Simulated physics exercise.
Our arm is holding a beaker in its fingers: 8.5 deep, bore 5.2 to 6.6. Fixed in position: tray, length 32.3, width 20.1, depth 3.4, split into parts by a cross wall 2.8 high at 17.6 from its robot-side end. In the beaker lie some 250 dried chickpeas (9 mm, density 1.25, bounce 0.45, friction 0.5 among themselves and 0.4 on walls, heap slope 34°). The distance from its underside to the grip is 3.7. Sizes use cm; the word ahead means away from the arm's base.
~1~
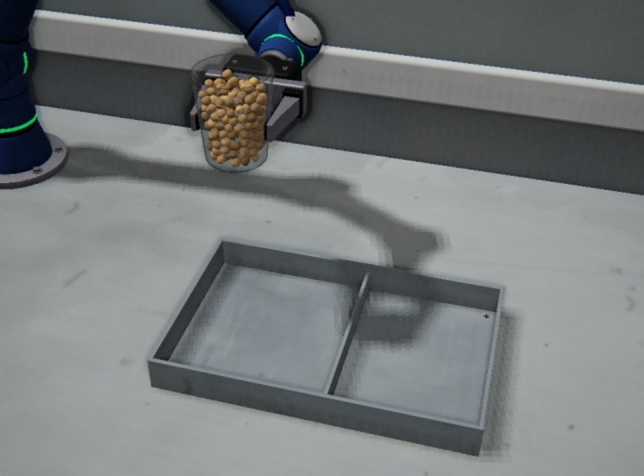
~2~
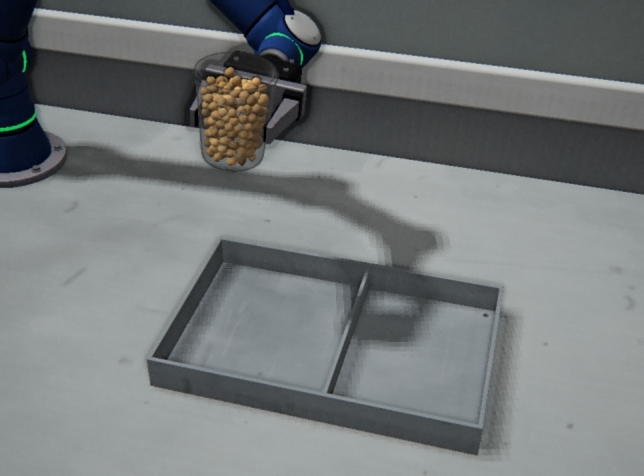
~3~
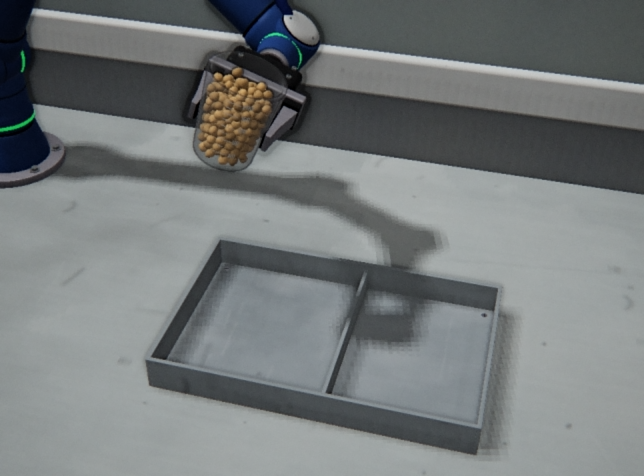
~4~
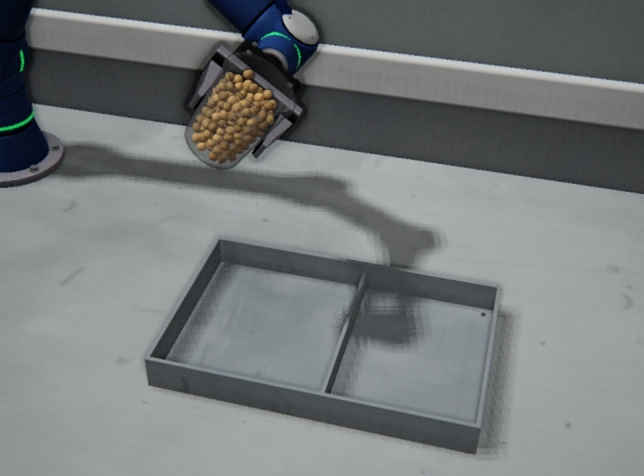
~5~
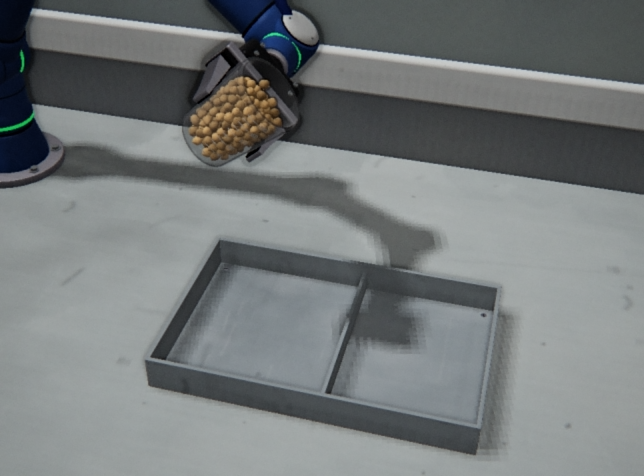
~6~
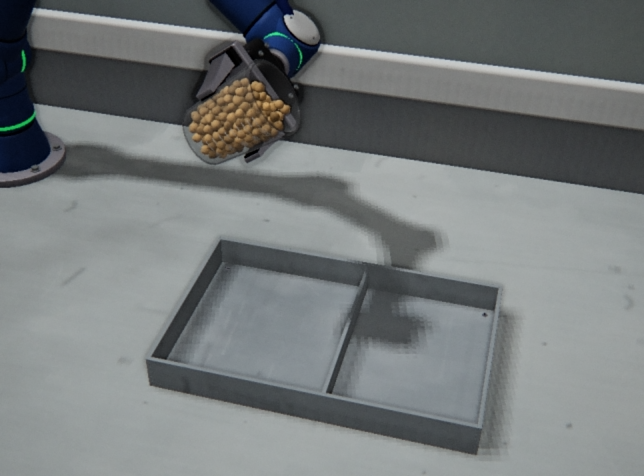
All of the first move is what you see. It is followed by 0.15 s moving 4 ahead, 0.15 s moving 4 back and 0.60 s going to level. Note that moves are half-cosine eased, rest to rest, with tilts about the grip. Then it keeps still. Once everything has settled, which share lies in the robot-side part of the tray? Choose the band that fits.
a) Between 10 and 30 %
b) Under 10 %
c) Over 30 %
The answer is b.
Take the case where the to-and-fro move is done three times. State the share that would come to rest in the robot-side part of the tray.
10 per cent.
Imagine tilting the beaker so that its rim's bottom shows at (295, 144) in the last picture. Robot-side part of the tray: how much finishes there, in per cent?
About 10 %.
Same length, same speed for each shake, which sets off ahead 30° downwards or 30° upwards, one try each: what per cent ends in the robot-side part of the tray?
Estimates, in order: 0 % then 5 %.
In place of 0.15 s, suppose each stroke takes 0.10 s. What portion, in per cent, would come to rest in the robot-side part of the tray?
5 %.
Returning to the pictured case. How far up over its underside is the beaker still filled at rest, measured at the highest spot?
About 8.5 cm.
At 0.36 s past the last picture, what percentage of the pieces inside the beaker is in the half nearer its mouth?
Mouth half share: Roughly 45 %.
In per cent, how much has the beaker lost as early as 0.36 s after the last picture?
About 5 per cent so far.
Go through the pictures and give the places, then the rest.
The first frame shows the beaker middle at (235, 117), level; upper third of the load around (233, 100), from x 205 to 265, top at y 75; 247 in the beaker.
The second frame shows the beaker middle at (234, 116), tilted 5° forward; upper third of the load around (234, 99), from x 205 to 265, top at y 75.
The third frame shows the beaker middle at (234, 116), tilted 19° forward; upper third of the load around (234, 99), from x 205 to 265, top at y 75.
The fourth frame shows the beaker middle at (235, 117), tilted 35° forward; upper third of the load around (237, 101), from x 195 to 270, top at y 75.
The fifth frame shows the beaker middle at (236, 118), tilted 49° forward; upper third of the load around (238, 103), from x 195 to 275, top at y 80.
The sixth frame shows the beaker middle at (238, 118), tilted 54° forward; upper third of the load around (239, 106), from x 195 to 285, top at y 85; 247 in the beaker.
Then, 0.36 s on, tilted 53° forward, highest piece 28 above the table; 236 in the beaker, 11 in flight or on a rim.
Then, 0.72 s on, tilted 11° forward, highest piece 30 above the table; 235 in the beaker, 8 in the robot-side part, 4 in the far-side part.
Then, 1.10 s on, level, highest piece 31 above the table; 235 in the beaker, 8 in the robot-side part, 4 in the far-side part.
Then, 2.15 s on, level, highest piece 31 above the table; 235 in the beaker, 8 in the robot-side part, 4 in the far-side part.
In the end, 235 in the beaker, 8 in the robot-side part, 4 in the far-side part. That is 3 % in the robot-side part of the tray.
